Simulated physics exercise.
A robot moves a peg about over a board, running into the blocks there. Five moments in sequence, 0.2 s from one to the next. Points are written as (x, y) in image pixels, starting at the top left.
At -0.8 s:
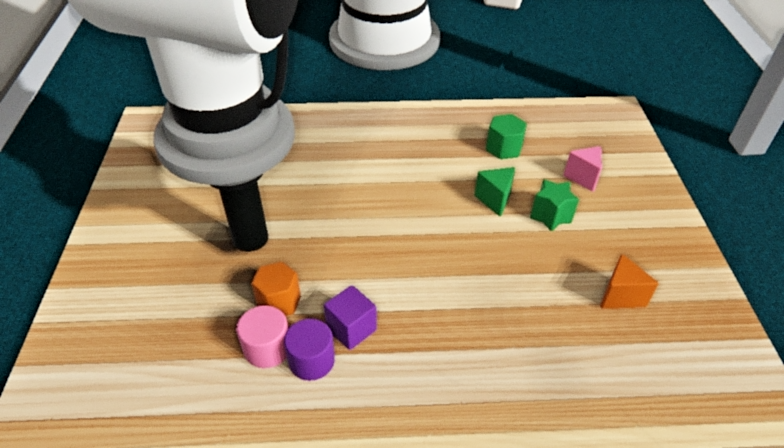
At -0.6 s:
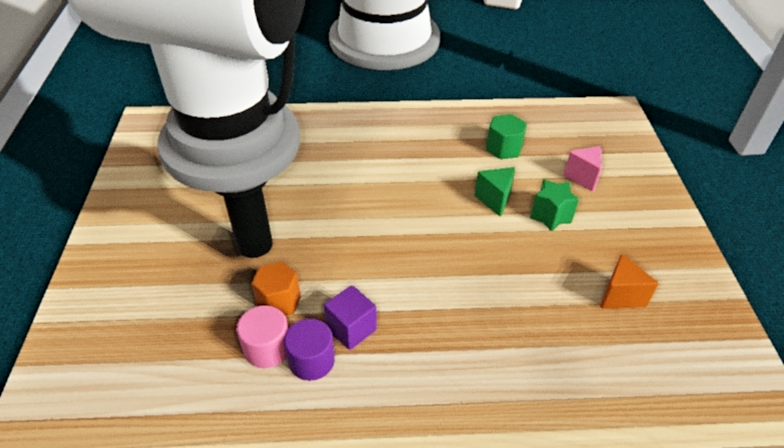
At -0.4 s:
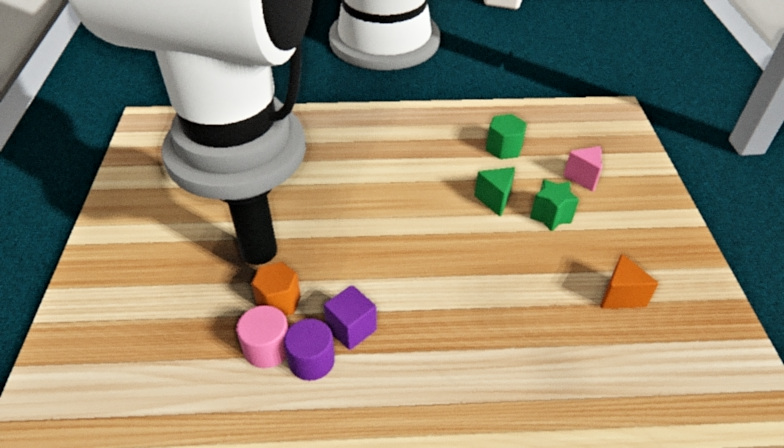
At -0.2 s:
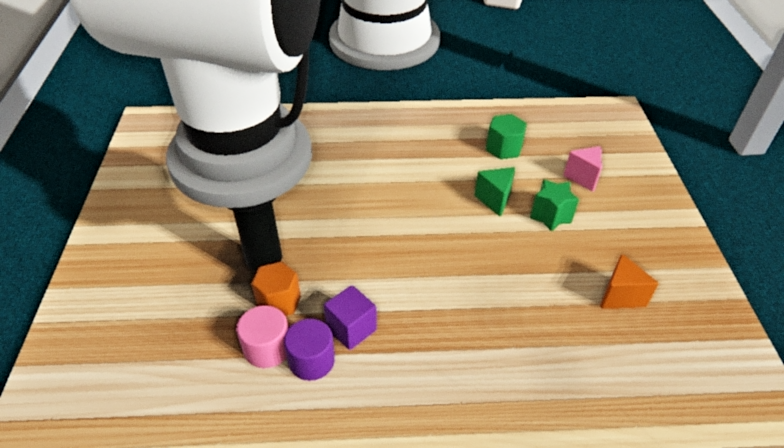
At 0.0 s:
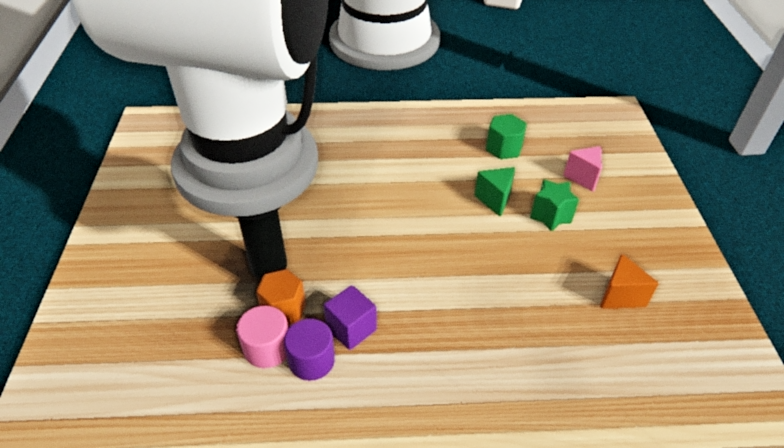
The robot's black peg moved slowly a short way down and slightly right across the wooden board, then nudged the orange block a little toward the nearby pink and purple pieces, while the other blocks stayed still.
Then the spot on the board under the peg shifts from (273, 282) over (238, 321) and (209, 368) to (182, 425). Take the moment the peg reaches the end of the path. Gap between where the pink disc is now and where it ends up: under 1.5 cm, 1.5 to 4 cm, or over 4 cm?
My answer is that it shifts under 1.5 cm.
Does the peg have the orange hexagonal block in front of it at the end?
I believe not.
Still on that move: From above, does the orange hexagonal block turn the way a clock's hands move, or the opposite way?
Against the clock.
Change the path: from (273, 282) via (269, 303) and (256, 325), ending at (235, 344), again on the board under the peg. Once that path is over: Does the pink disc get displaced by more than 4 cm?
Final answer: No.
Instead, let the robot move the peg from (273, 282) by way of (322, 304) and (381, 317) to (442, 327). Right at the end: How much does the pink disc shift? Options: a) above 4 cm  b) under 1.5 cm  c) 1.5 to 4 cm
b: Under 1.5 cm.
The first path, step by step. One third of the way, peg (233, 306); pink disc (262, 336); orange hexagonal block (278, 297), turned 40° anticlockwise; purple disc (311, 341).
Two thirds of the way, peg (203, 354); pink disc (262, 336); orange hexagonal block (278, 297), turned 40° anticlockwise; purple disc (311, 341).
At the end, peg (175, 411); pink disc (262, 336); orange hexagonal block (278, 297), turned 40° anticlockwise; purple disc (311, 341); purple four-sided block in place.
